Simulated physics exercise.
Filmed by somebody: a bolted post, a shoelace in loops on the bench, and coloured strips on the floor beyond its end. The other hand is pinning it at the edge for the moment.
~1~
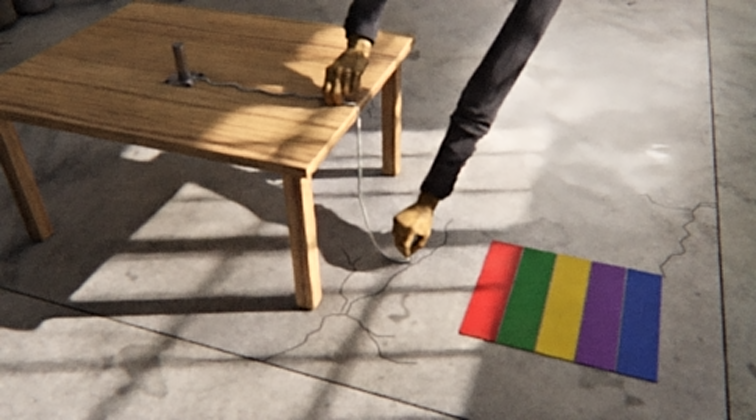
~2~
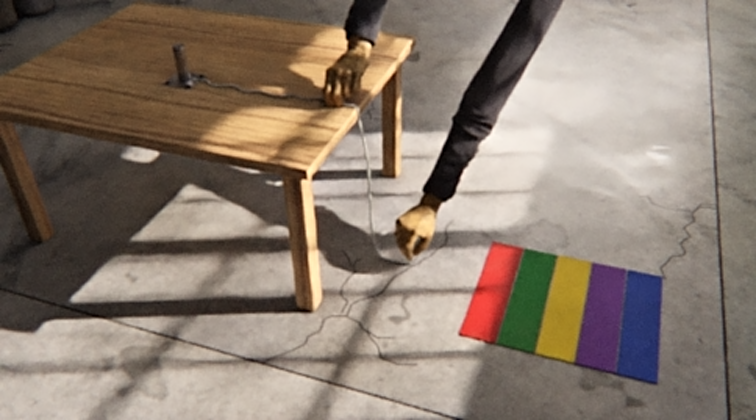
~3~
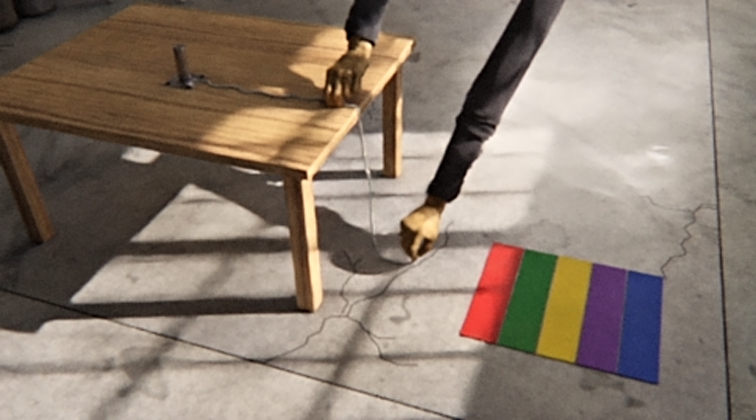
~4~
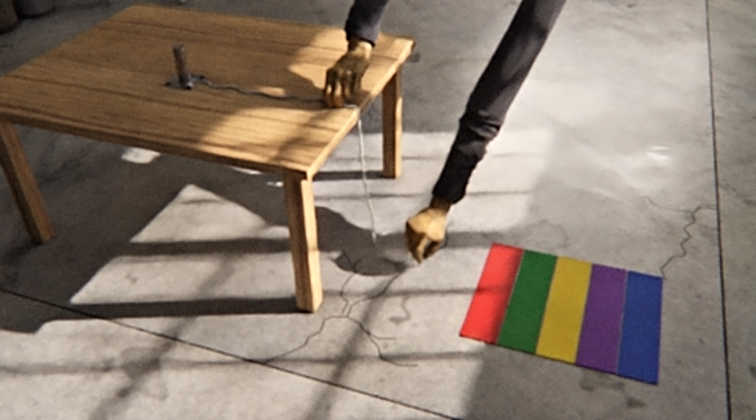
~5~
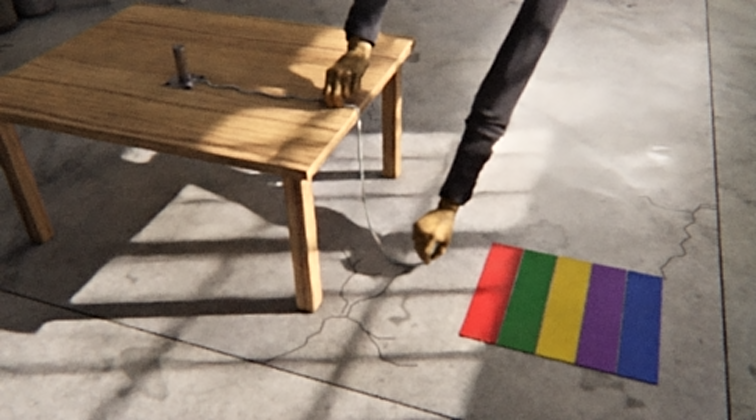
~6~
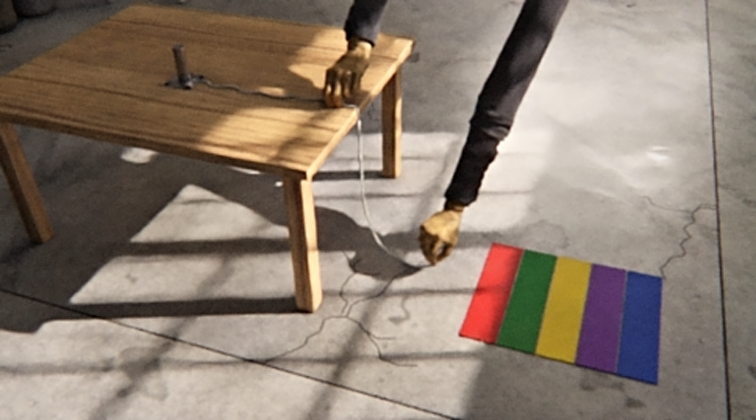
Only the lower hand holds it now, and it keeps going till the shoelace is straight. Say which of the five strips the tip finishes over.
Green.
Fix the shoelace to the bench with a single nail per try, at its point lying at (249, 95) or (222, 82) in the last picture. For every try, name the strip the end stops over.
Expected strip, first: Green; second: Green.
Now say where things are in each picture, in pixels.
The first picture shows end (410, 253); red (483, 319); green (520, 327); yellow (558, 337); purple (598, 346); blue (638, 356).
The second picture shows end (412, 255); shoelace through (215, 86) (270, 94) (333, 102) (365, 147) (371, 202) (379, 255).
The third picture shows end (417, 256).
The fourth picture shows end (422, 258); shoelace through (215, 87) (270, 95) (333, 103) (361, 147) (369, 202) (380, 256).
The fifth picture shows end (430, 259).
The sixth picture shows end (436, 261); shoelace through (215, 86) (270, 95) (333, 103) (360, 147) (364, 202) (389, 254).
A little later, end near (474, 269); short of the strips.
Next, end near (512, 277); over red.
When it is tight, end near (536, 283); over green. Over green.
